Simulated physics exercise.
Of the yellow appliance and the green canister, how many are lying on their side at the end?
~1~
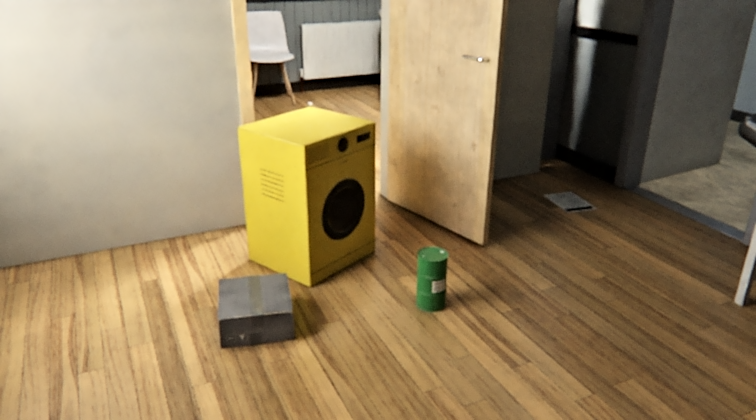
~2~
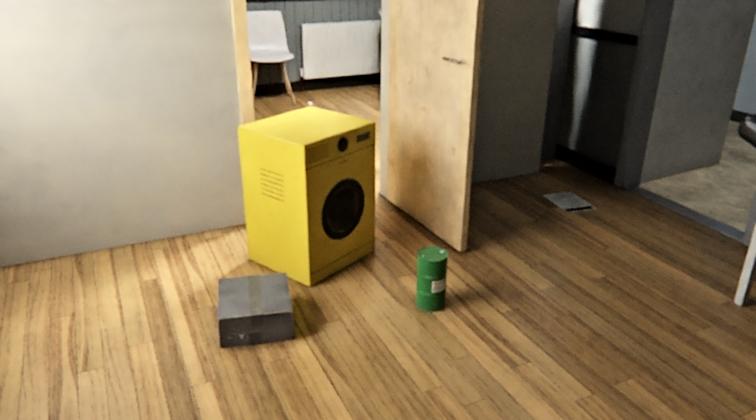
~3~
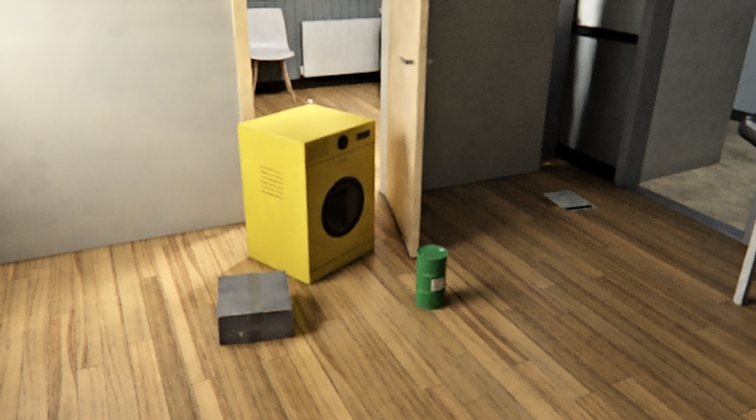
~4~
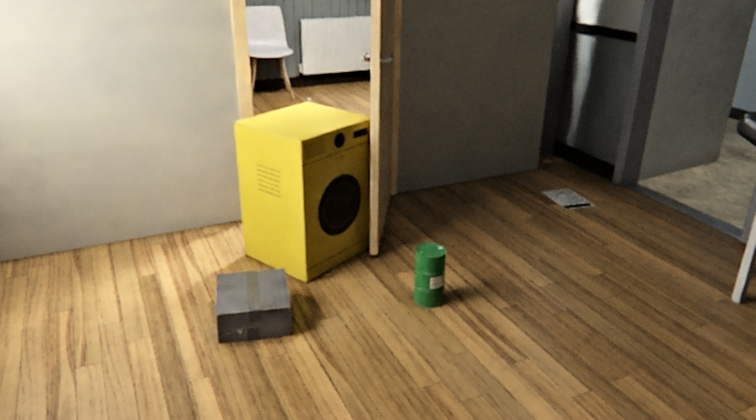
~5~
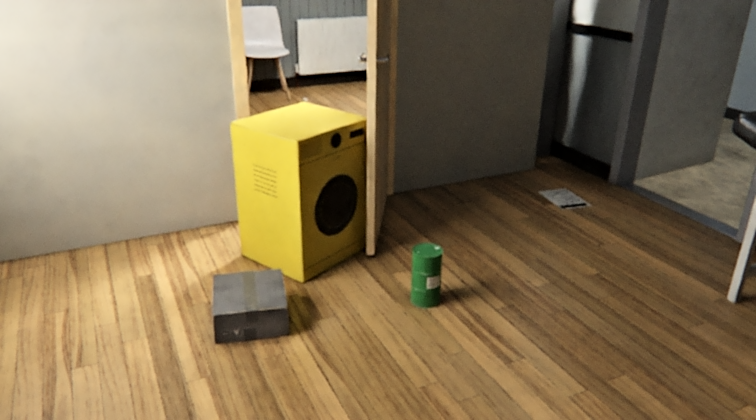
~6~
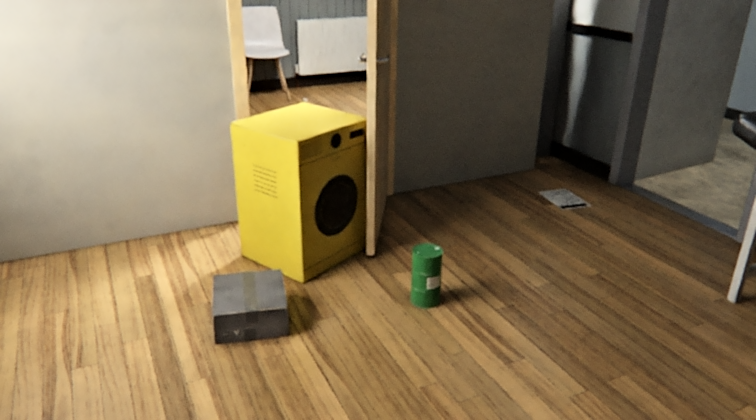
None of them are, as the yellow appliance and the green canister both still stand upright.
